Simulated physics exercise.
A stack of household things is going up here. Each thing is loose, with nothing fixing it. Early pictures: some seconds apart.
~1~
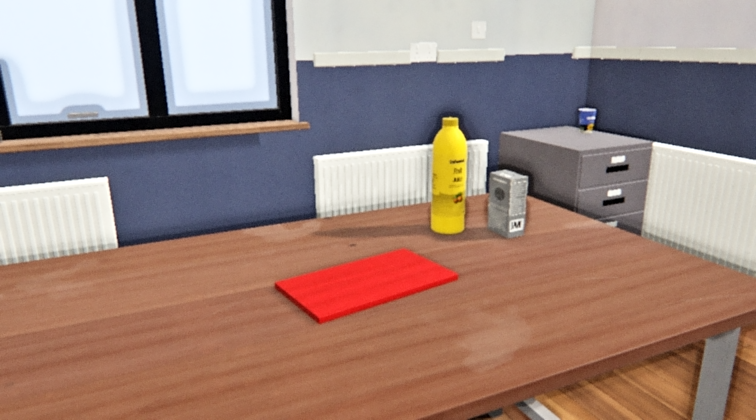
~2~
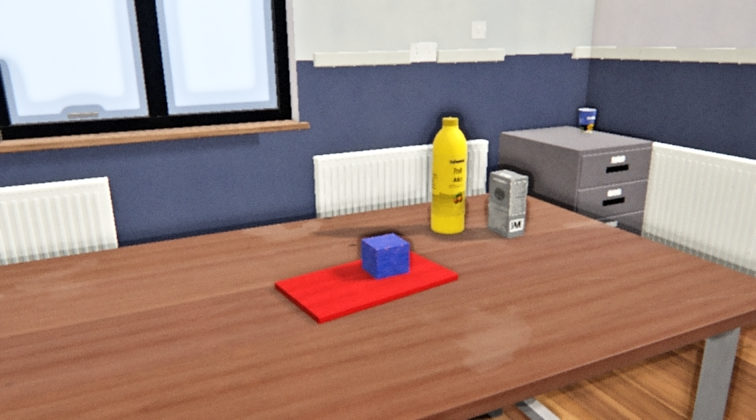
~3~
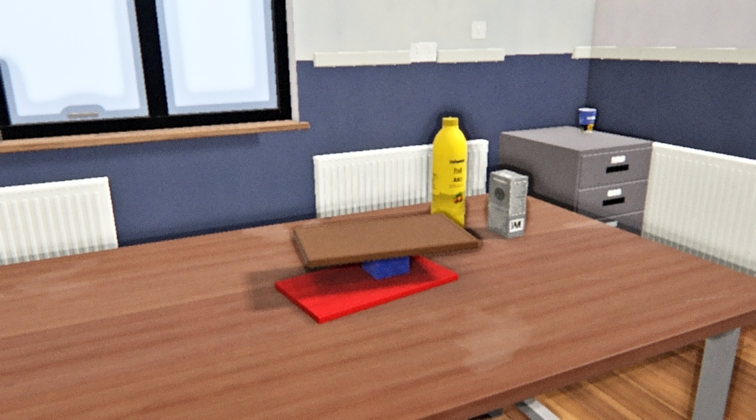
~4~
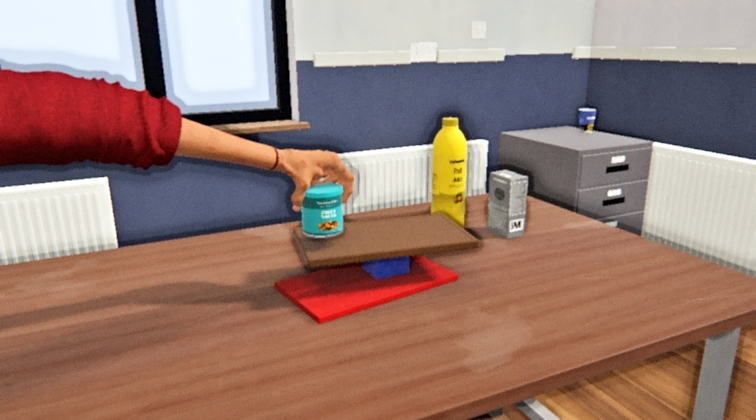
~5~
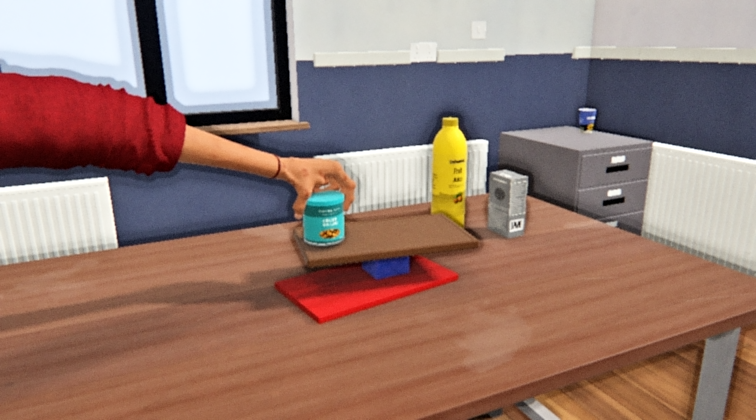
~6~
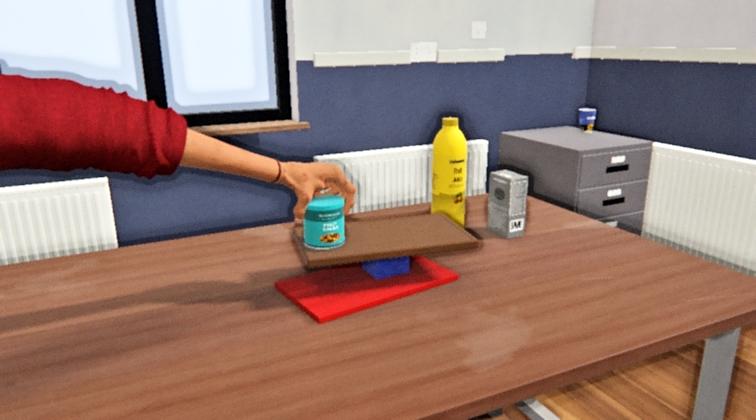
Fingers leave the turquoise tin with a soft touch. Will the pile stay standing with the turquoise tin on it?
No - seems the tower doesn't stand.
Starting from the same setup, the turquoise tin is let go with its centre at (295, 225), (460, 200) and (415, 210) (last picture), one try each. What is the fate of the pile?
Well, on the first go it tumbles down, on the second it tumbles down, and on the third it stays steady.
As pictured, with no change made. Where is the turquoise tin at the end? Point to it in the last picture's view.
It ends near (281, 313).
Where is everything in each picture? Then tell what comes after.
The last thing is not in view yet; yellow bottle (449, 175), in the first picture.
The last thing is not in view yet; red board (368, 281), in the second picture.
The last thing is not in view yet, in the third picture.
Coming down; turquoise tin (322, 210); grey carton (507, 204), in the fourth picture.
Coming down; turquoise tin (324, 217); brown tray (383, 238), in the fifth picture.
In place under the hand; turquoise tin (324, 222); yellow bottle (449, 175), in the sixth picture.
Then, 0.60 s on from there, turquoise tin now fallen; brown tray turned 16° from how it was put.
Then, 1.70 s on from there, things are still on the move.
In the end, fallen, turquoise tin; the other 5 unmoved. At the end, from the last picture's camera, turquoise tin near (281, 313). The pile loses its balance.
